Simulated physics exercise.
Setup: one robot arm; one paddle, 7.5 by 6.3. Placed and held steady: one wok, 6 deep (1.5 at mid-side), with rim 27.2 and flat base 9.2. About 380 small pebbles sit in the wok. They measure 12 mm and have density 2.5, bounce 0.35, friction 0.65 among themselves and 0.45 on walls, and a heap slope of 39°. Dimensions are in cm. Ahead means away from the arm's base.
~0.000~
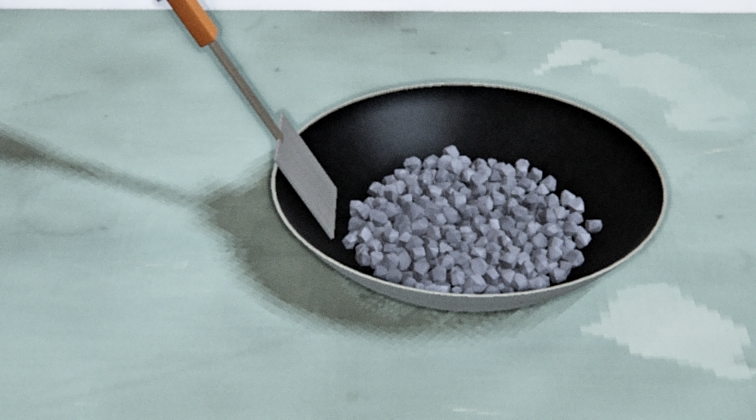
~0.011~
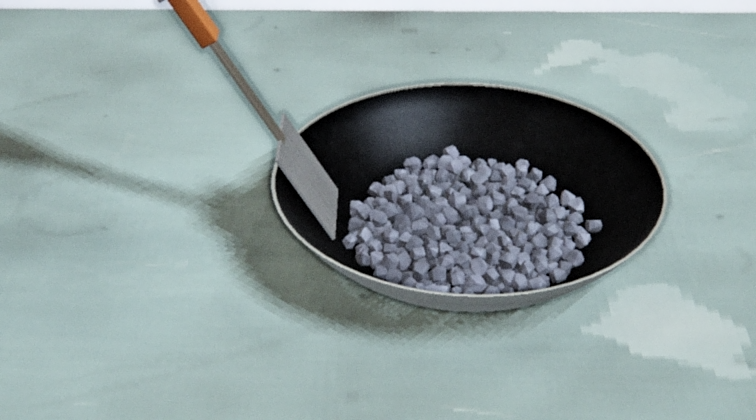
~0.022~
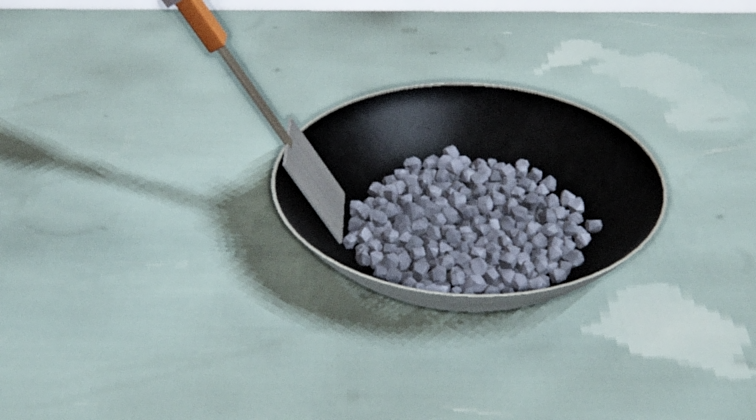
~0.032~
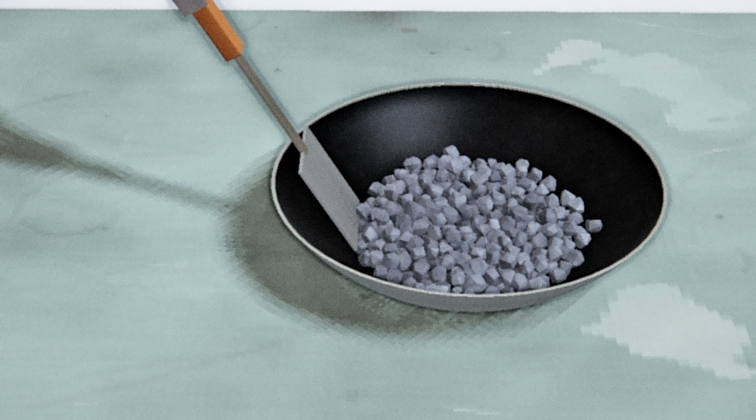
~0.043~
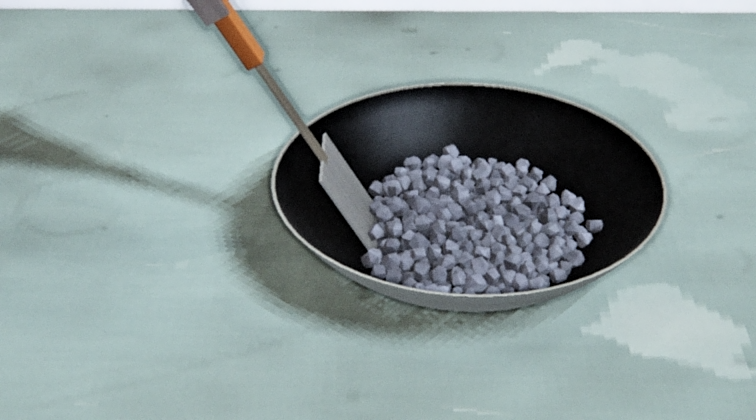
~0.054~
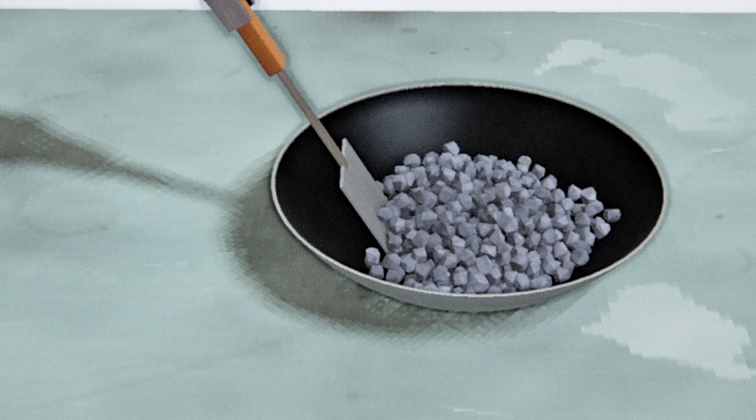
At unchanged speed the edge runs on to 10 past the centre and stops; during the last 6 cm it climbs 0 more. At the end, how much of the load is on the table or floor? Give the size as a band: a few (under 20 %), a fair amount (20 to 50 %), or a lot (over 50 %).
A fair amount, between 20 and 50 %.
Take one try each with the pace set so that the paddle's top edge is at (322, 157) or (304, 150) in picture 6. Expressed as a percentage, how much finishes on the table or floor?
Roughly 35 and 25 percent.
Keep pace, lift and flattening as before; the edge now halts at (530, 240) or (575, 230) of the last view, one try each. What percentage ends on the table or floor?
Roughly 5 and 25 per cent.
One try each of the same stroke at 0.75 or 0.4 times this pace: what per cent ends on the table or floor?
Roughly 35 % and roughly 25 %.
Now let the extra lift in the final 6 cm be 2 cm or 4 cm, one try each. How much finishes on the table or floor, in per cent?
Roughly 40 per cent, then 35 per cent.
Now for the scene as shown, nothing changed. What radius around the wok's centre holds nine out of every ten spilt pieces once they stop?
Distance: Approx. 45 cm.
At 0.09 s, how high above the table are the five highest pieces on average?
7 cm or so.
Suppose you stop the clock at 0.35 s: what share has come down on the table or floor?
It is near 10 percent.
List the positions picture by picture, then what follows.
Paddle top edge at (278, 135), sloping 60°; upper third of the load around (465, 217), from x 350 to 595, top at y 155; 382 in the wok, in the first picture.
Paddle top edge at (280, 136), sloping 60°; upper third of the load around (465, 217), from x 350 to 595, top at y 155, in the second picture.
Paddle top edge at (287, 140), sloping 60°; upper third of the load around (465, 217), from x 350 to 595, top at y 155, in the third picture.
Paddle top edge at (303, 148), sloping 60°; upper third of the load around (464, 219), from x 360 to 595, top at y 155, in the fourth picture.
Paddle top edge at (322, 156), sloping 60°; upper third of the load around (466, 215), from x 370 to 595, top at y 155, in the fifth picture.
Paddle top edge at (343, 162), sloping 60°; upper third of the load around (480, 211), from x 370 to 610, top at y 150; 382 in the wok, in the sixth picture.
After 0.09 s, sloping 60°, highest piece 7 above the table; 382 in the wok.
After 0.13 s, sloping 60°, highest piece 10 above the table; 373 in the wok, 9 on the blade or in flight.
After 0.35 s, sloping 60°, highest piece 16 above the table; 225 in the wok, 44 on the table or floor, 113 on the blade or in flight.
After 1.40 s, sloping 60°, highest piece 7 above the table; 225 in the wok, 157 on the table or floor.
At rest, 225 in the wok, 157 on the table or floor. That is 41 % on the table or floor.
